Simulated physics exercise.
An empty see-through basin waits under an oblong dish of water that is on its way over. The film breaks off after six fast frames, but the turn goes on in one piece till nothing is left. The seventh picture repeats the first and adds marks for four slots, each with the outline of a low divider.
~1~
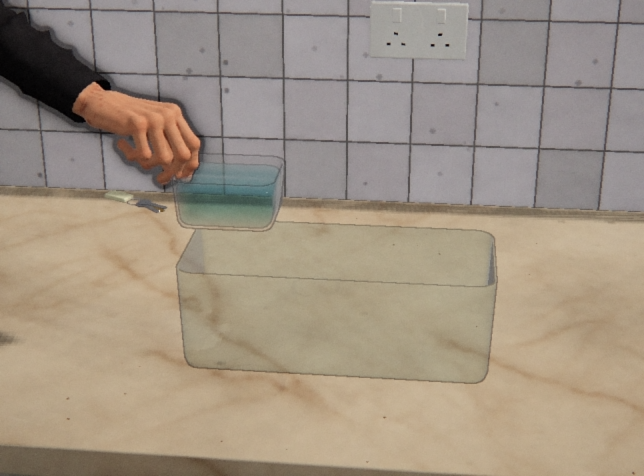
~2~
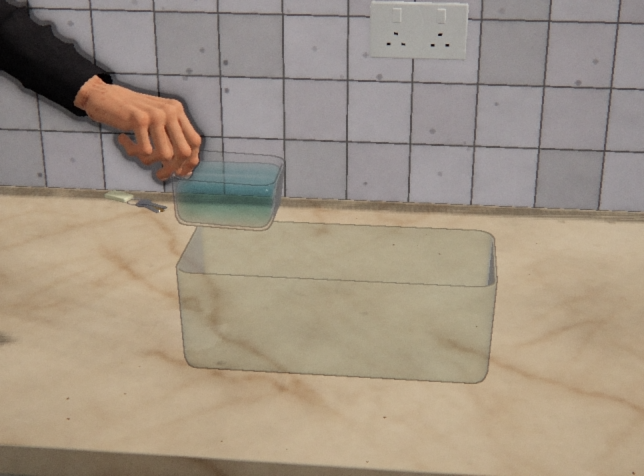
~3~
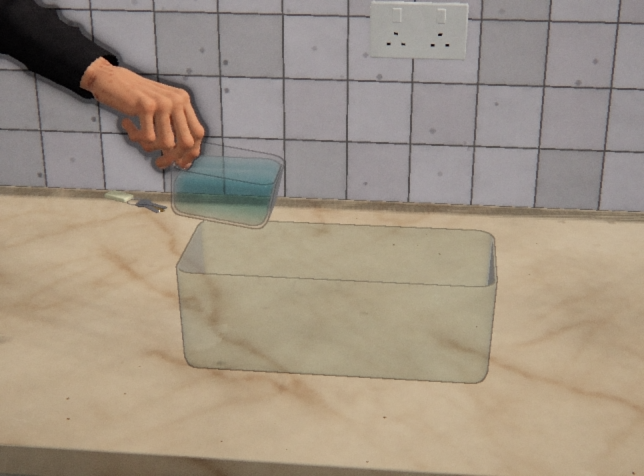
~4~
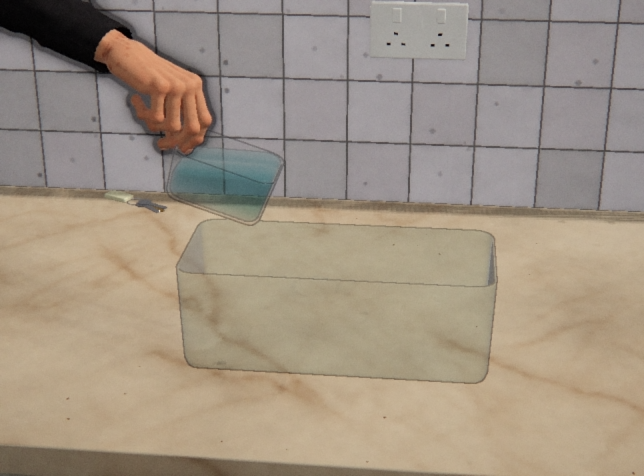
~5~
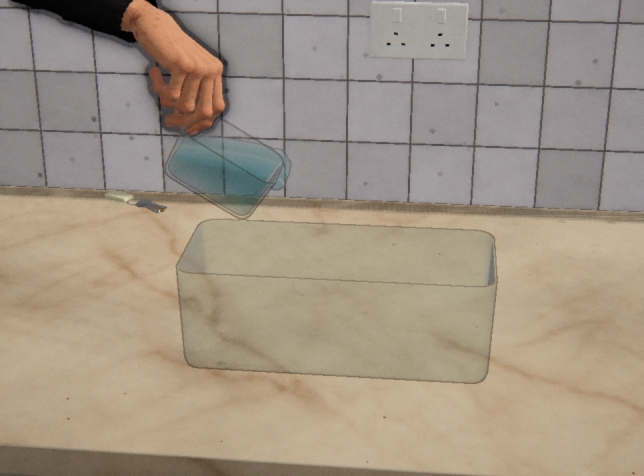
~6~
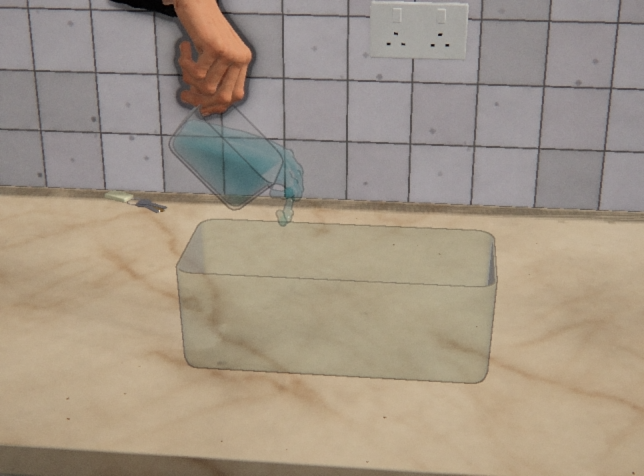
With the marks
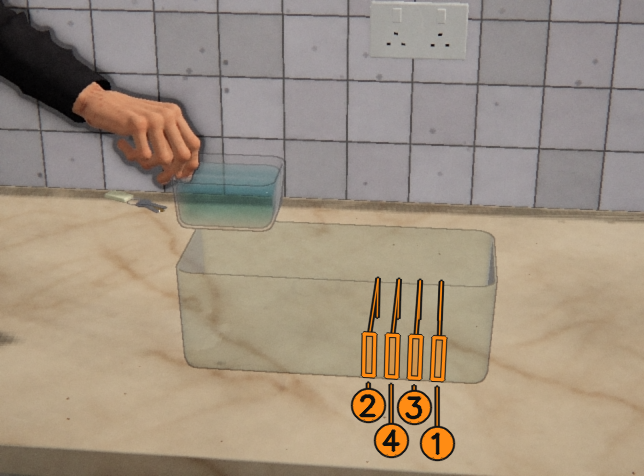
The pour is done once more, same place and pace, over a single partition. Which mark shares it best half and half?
2 is best.
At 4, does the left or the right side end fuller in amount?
The left side.
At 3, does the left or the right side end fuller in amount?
More ends on the left.
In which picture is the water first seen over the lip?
Picture 4.
On the marked copy, 1 at (437, 387); 2 at (368, 383); 3 at (414, 385); 4 at (391, 384).
For place 1, about 93 % ends left of the wall and 4 % right of it.
For place 2, about 57 % ends left of the wall and 41 % right of it.
For place 3, about 95 % ends left of the wall and 4 % right of it.
For place 4, about 92 % ends left of the wall and 3 % right of it; 4 % is lost outside.
